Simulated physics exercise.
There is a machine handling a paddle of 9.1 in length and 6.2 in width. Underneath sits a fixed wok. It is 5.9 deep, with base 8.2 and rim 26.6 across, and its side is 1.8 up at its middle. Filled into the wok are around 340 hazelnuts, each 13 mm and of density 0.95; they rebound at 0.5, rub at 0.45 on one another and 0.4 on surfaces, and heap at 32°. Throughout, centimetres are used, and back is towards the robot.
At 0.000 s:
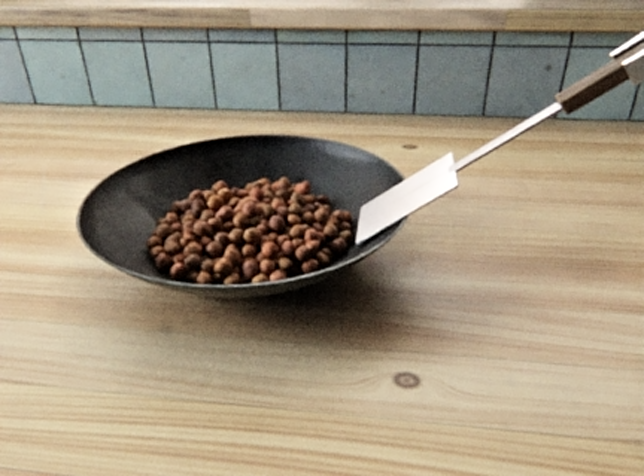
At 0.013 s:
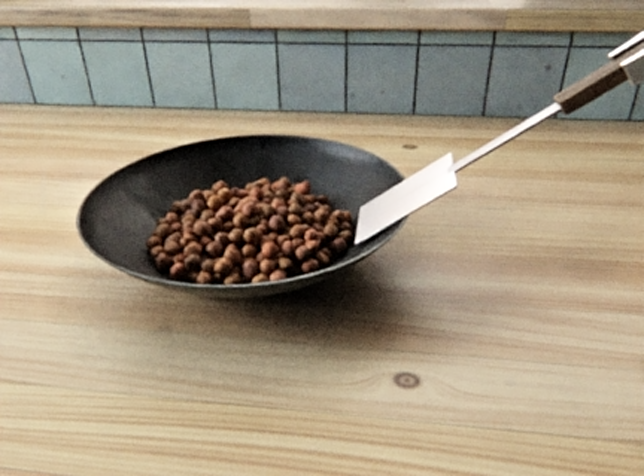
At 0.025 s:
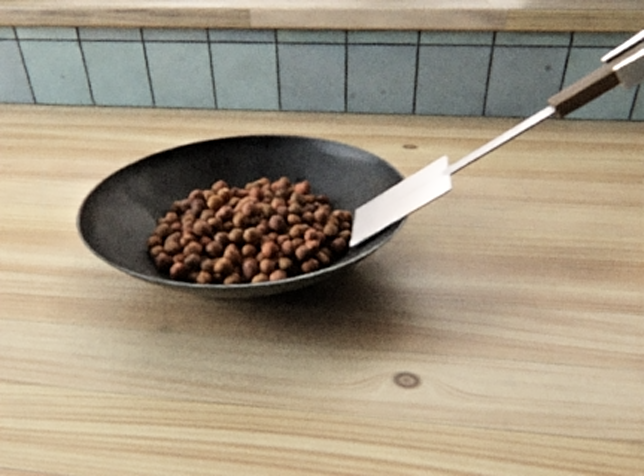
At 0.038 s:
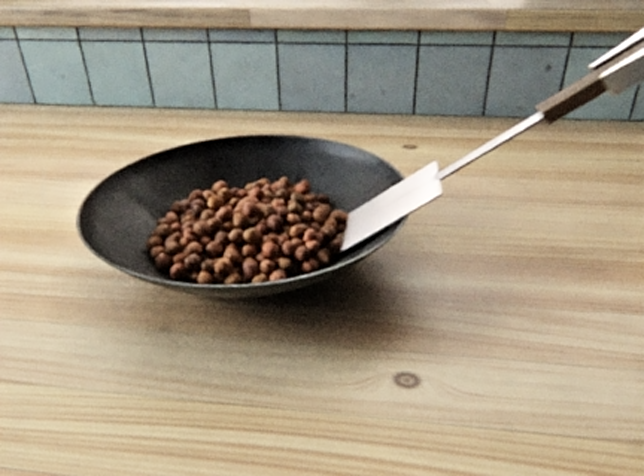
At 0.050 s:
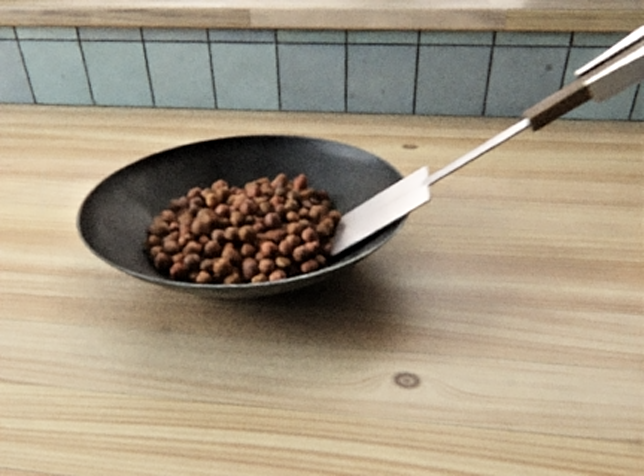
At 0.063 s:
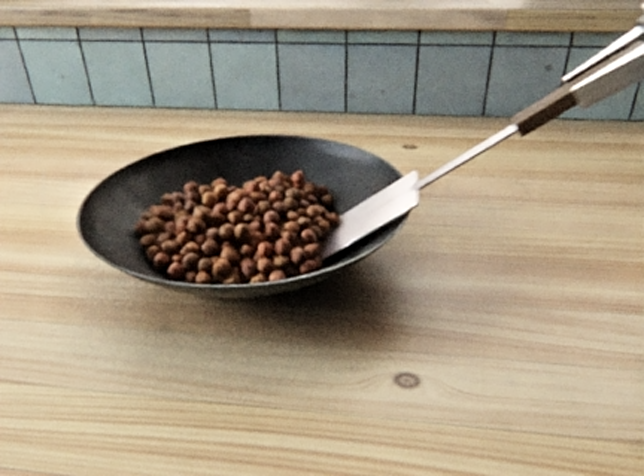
A robotic arm slides a paddle leftward into a dark wok, pushing the heaped hazelnuts slightly.
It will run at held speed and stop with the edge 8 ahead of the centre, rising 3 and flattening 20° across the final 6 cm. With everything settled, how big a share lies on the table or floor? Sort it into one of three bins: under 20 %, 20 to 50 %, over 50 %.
Bin: Under 20 %.
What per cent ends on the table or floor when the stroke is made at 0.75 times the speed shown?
5 %.
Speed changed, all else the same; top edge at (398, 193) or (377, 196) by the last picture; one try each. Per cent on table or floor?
Try one roughly 30 per cent; try two roughly 40 per cent.
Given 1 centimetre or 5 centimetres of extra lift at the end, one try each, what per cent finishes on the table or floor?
10 and 10 per cent.
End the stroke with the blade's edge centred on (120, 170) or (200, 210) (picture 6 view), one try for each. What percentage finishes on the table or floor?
Estimates, in order: 30 % and 0 %.
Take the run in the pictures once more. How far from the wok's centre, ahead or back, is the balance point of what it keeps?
I'd put it at roughly 3.5 cm toward the front.
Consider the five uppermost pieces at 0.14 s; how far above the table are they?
Roughly 6 centimetres.
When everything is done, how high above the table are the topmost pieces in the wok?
About 7.0 centimetres.
By 0.14 s, sloping 37°, highest piece 6 above the table; 338 in the wok.
By 0.23 s, sloping 30°, highest piece 7 above the table; 338 in the wok.
By 0.47 s, sloping 17°, highest piece 7 above the table; 302 in the wok, 29 on the table or floor, 7 on the blade or in flight.
By 1.52 s, sloping 17°, highest piece 7 above the table; 301 in the wok, 37 on the table or floor.
Final count, 301 in the wok, 37 on the table or floor. That is 11 % on the table or floor.
